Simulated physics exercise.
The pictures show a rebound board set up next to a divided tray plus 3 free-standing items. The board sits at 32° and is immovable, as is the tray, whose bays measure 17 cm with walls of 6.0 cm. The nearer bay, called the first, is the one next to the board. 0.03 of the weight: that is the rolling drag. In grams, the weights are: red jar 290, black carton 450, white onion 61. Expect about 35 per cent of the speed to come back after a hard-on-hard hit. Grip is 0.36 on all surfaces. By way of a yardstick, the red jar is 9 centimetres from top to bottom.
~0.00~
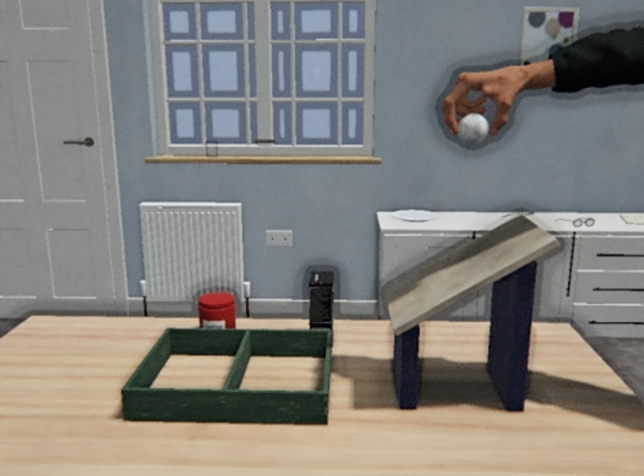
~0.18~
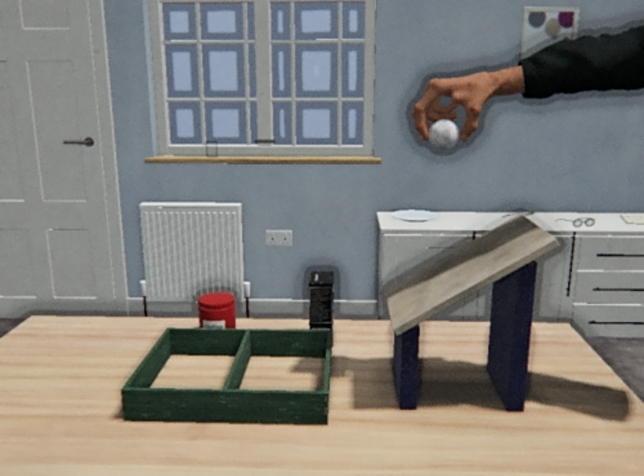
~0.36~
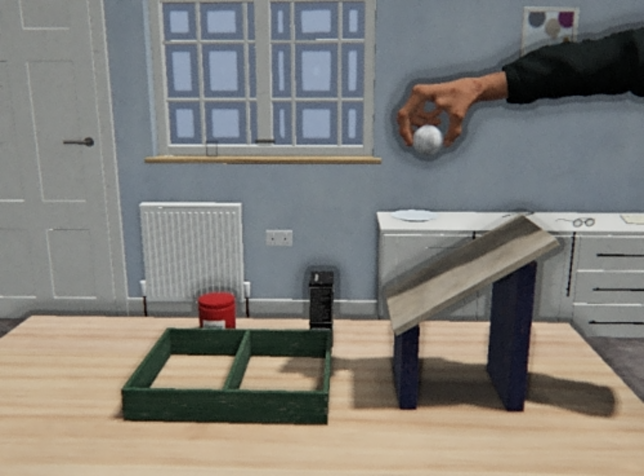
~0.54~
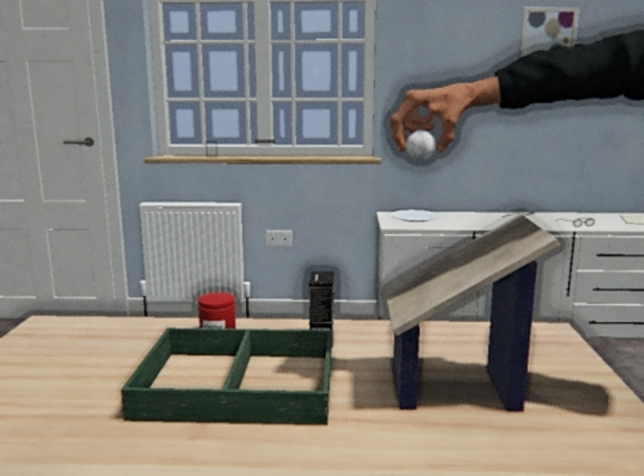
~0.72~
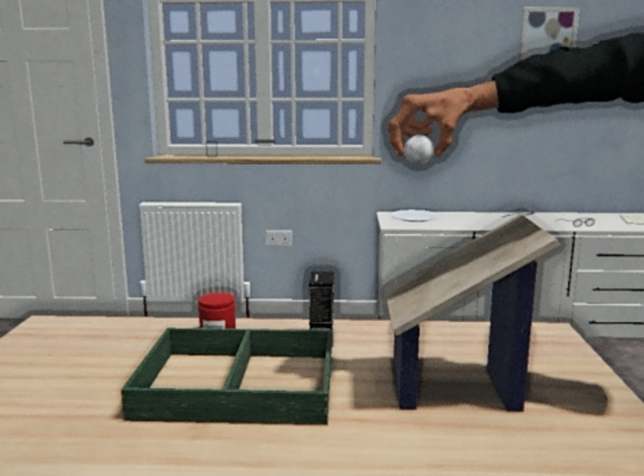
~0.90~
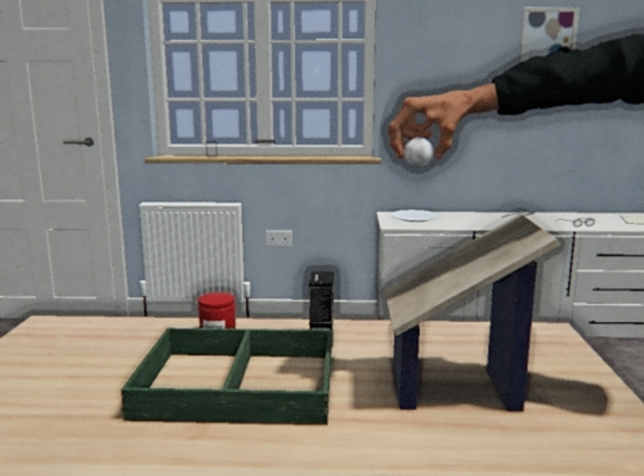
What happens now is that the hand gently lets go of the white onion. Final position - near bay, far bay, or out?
Near bay.
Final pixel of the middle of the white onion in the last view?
At roughly (300, 374).
By 1.20 s, white onion near (415, 263).
By 1.40 s, white onion near (307, 343).
By 1.60 s, it is in the nearer bay; white onion near (269, 374).
When it is over (2.7 s), it is in the nearer bay; the bystanders within 4 cm of the start. End places, in pixels of the last picture, white onion near (300, 375).
